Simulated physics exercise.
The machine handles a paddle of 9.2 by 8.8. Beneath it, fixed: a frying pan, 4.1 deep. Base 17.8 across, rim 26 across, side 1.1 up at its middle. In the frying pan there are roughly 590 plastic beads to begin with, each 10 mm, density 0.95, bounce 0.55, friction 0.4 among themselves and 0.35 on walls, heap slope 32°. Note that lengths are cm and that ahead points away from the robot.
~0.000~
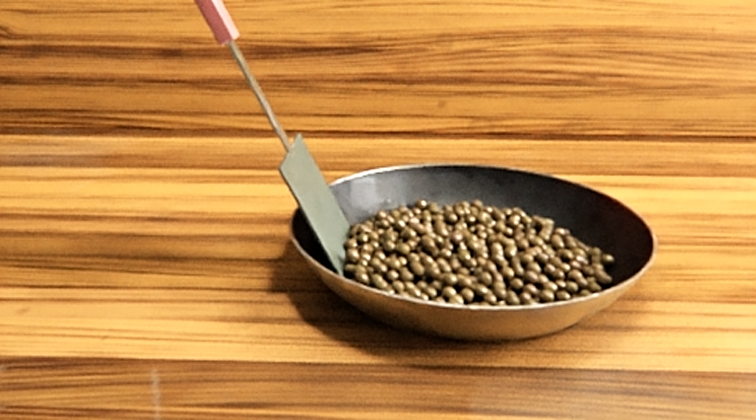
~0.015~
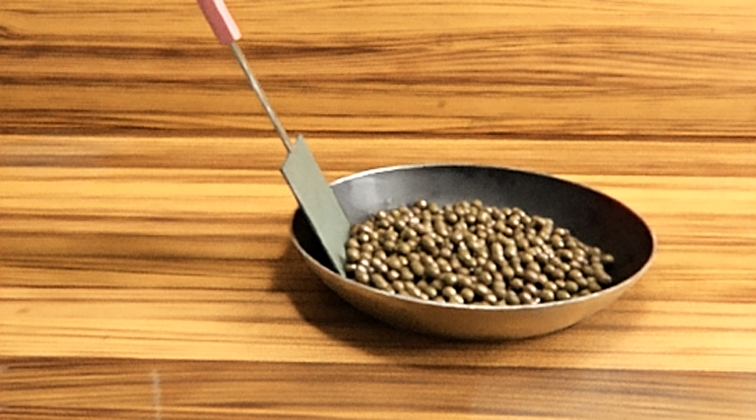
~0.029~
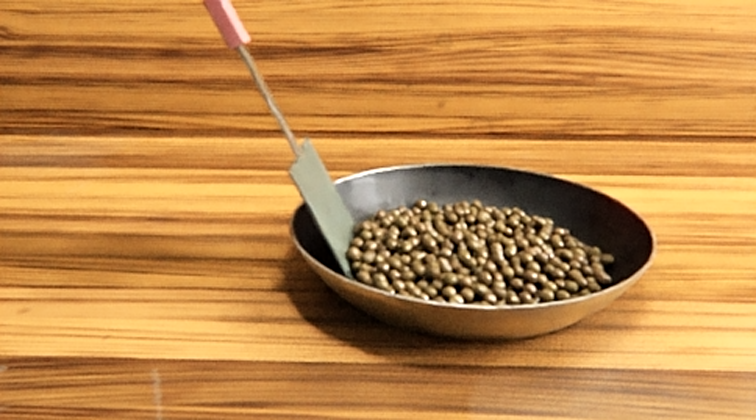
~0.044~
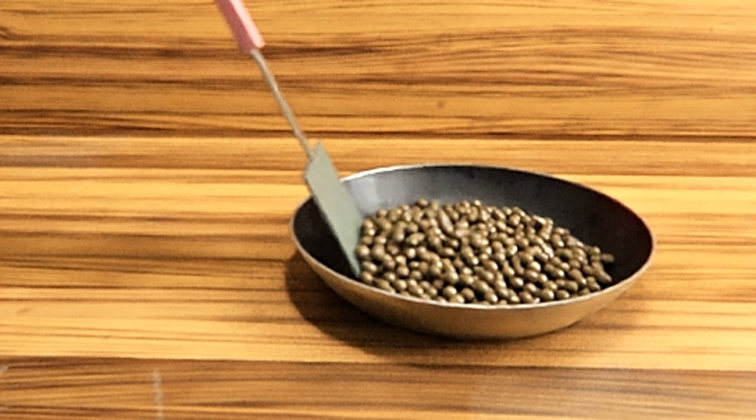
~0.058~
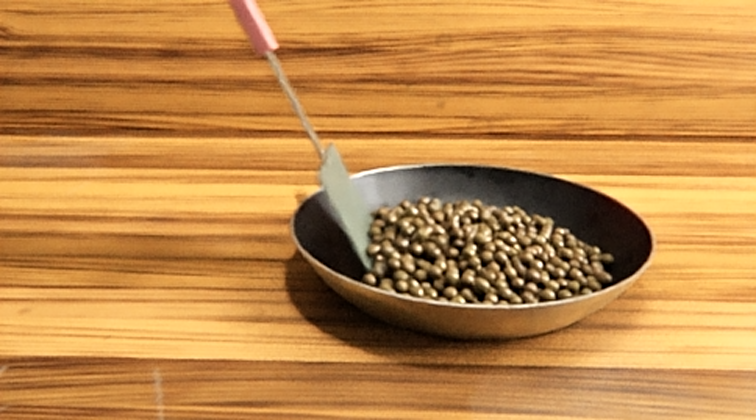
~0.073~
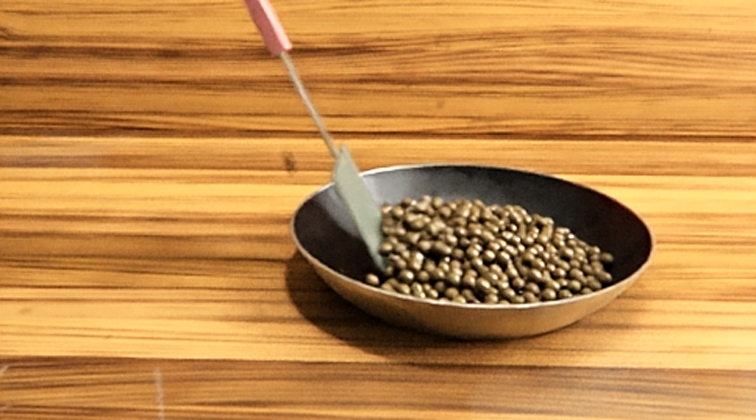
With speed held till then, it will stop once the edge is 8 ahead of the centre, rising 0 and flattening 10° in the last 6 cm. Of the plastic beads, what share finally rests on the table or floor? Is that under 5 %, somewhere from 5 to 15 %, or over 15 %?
It is from 5 to 15 %.
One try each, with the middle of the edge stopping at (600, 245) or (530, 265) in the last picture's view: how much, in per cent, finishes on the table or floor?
Close to 30 and close to 0 per cent, respectively.
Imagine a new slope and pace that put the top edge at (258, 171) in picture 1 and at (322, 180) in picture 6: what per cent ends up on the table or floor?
My guess would be close to 5 per cent.
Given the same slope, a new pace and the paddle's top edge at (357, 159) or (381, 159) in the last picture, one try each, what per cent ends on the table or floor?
I'd estimate some 15 and 20 in a hundred.
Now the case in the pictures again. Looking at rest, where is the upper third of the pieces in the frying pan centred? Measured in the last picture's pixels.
Somewhere near (592, 233) in the last picture.
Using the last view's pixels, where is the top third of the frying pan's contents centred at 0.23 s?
(564, 237).
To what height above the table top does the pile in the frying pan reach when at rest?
Roughly 5.5 centimetres.
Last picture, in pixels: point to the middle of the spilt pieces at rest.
It ends up around (675, 267).
After 0.15 s, sloping 64°, highest piece 20 above the table; 589 in the frying pan, 1 on the blade or in flight.
After 0.23 s, sloping 60°, highest piece 27 above the table; 589 in the frying pan, 1 on the blade or in flight.
After 0.46 s, sloping 54°, highest piece 10 above the table; 548 in the frying pan, 39 on the table or floor, 3 on the blade or in flight.
After 1.51 s, sloping 54°, highest piece 5 above the table; 548 in the frying pan, 42 on the table or floor.
At rest, 548 in the frying pan, 42 on the table or floor. That is 7 % on the table or floor.
